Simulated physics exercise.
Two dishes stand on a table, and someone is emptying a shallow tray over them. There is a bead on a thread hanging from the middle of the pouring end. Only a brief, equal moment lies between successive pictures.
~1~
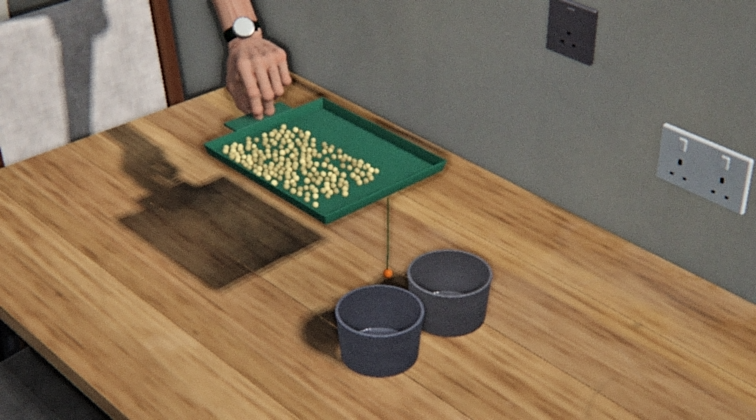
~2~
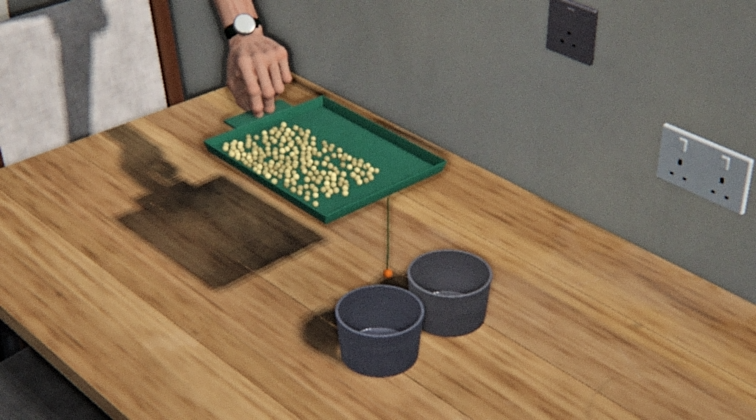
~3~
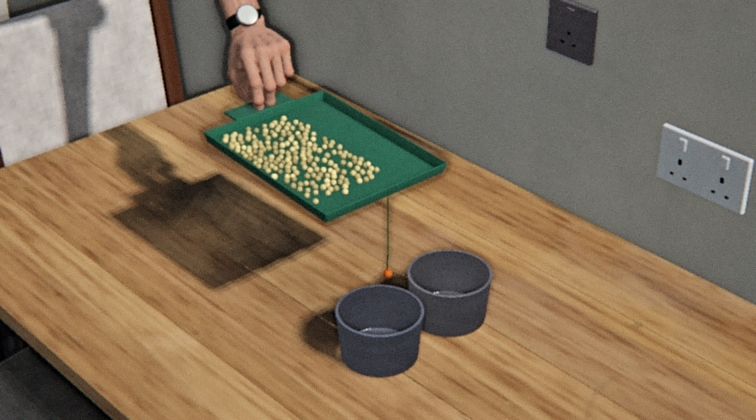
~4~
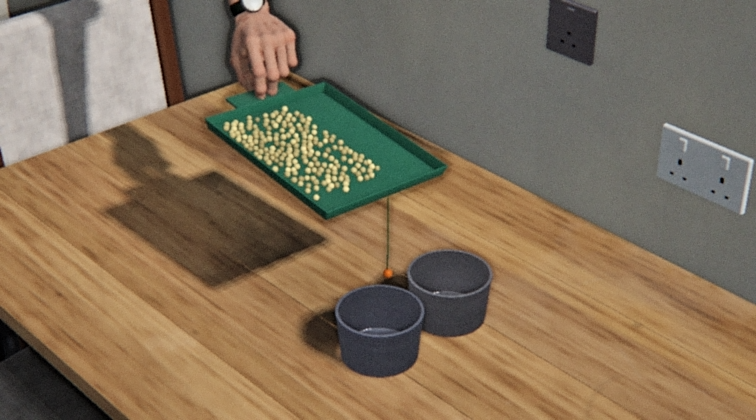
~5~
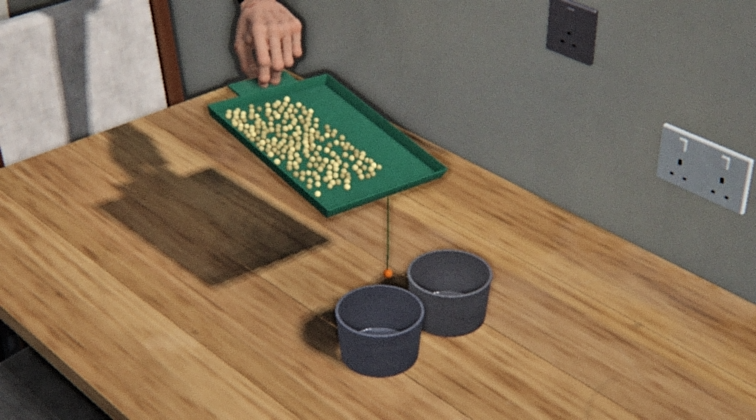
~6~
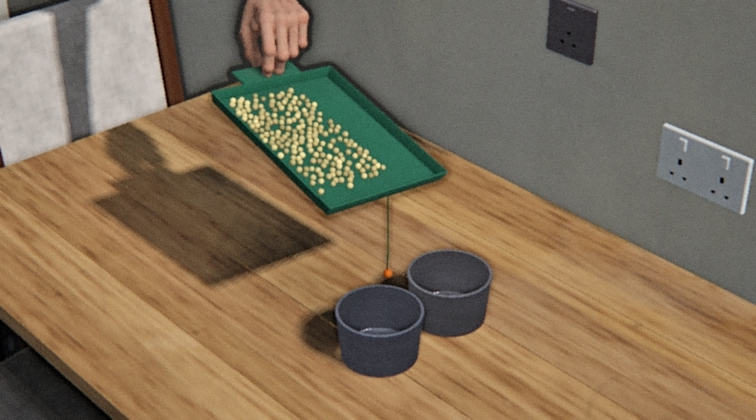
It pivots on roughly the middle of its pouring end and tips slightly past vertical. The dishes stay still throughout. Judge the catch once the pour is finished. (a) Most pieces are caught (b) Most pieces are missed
Most pieces are caught.
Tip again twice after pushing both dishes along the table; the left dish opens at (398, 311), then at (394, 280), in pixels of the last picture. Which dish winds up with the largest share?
Taking the places in turn, it's the right side and then the right side.
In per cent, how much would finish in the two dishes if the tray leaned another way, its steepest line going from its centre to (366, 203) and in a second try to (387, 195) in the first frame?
You'd get 60 per cent the first time and 80 per cent the second time.
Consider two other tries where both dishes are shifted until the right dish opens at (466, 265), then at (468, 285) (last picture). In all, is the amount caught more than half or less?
For the two tries in order: Exceeding half, not as much as half.
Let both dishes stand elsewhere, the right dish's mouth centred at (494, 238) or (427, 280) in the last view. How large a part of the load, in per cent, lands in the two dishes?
First position: Some 80 %; second position: Some 50 %.
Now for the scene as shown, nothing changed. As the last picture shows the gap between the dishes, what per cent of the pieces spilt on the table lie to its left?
10 per cent, roughly.
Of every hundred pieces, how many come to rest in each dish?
The left dish ends with 0 per cent of the load and the right dish with 80 per cent.
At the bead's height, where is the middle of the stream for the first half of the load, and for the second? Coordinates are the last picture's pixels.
First part (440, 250), rest (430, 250).
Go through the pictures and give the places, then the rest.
In the first picture, corners of the pouring end at (326, 214) and (442, 160), level; middle of the load at (295, 159), soya beans; left dish at (409, 347); right dish at (479, 307); bead on its thread at (388, 273).
In the second picture, corners of the pouring end at (326, 213) and (443, 161), level; middle of the load at (295, 158).
In the third picture, corners of the pouring end at (326, 212) and (443, 163), tipped barely, lowest at the right corner; middle of the load at (295, 153).
In the fourth picture, corners of the pouring end at (328, 210) and (443, 165), tipped a little, lowest at the right corner; middle of the load at (296, 146).
In the fifth picture, corners of the pouring end at (329, 208) and (444, 168), tipped a little, lowest at the right corner; middle of the load at (298, 139).
In the sixth picture, corners of the pouring end at (331, 206) and (444, 170), tipped clearly, lowest at the right corner; middle of the load at (301, 132); left dish at (409, 347); right dish at (479, 307).
Soon after the last picture, tray tipped steeply; most on the tray; a small part in the right dish; a stray few outside both; a small part in the air.
A little later, tray tipped right over; about a quarter on the tray; about half in the right dish; a small part outside both; about a quarter in the air.
Later still, tray tipped past a quarter turn; a stray few in the left dish; most in the right dish; about a quarter outside both.
At rest, tray tipped past a quarter turn; a stray few in the left dish; most in the right dish; about a quarter outside both.
